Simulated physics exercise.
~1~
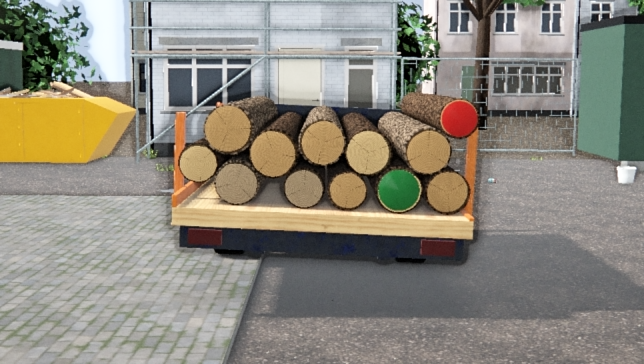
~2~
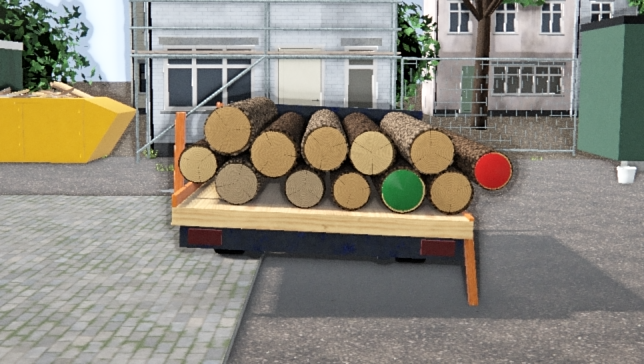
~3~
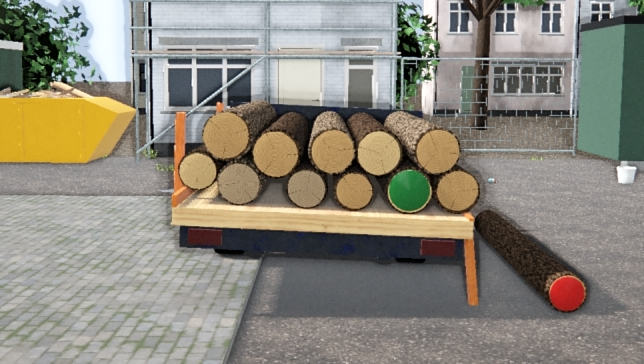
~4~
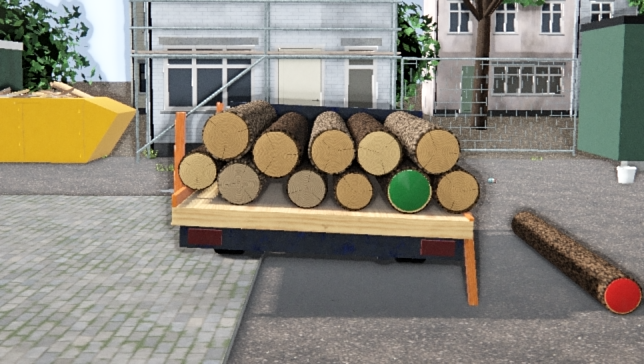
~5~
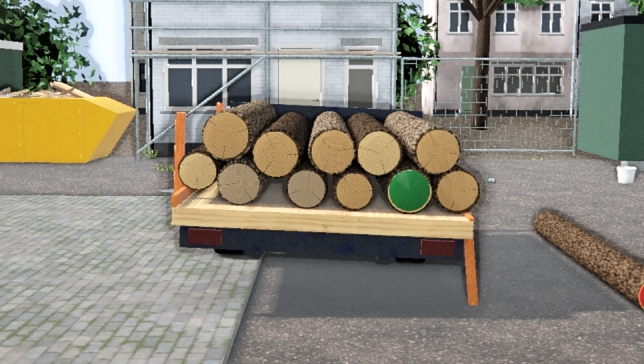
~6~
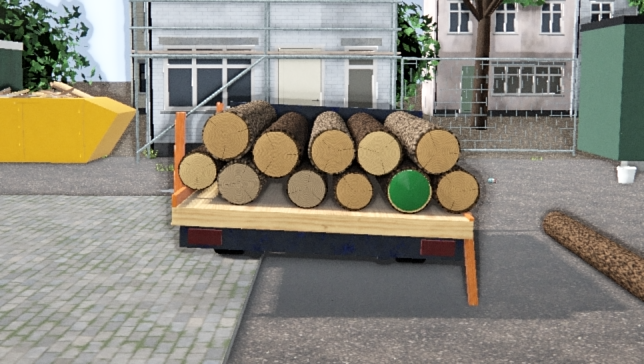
A stack of cut logs sits on a low flatbed trailer seen from its tail end in a paved yard, with a yellow skip on the left, a fence and pale buildings behind, and a green container on the right. Orange posts hold both sides, and one log end is painted green, another red. The right post swings down, and the red-ended log drops off that side. It lands on the ground and rolls away to the right, its red end leaving view. The other logs shift slightly right but stay aboard, including the green one.
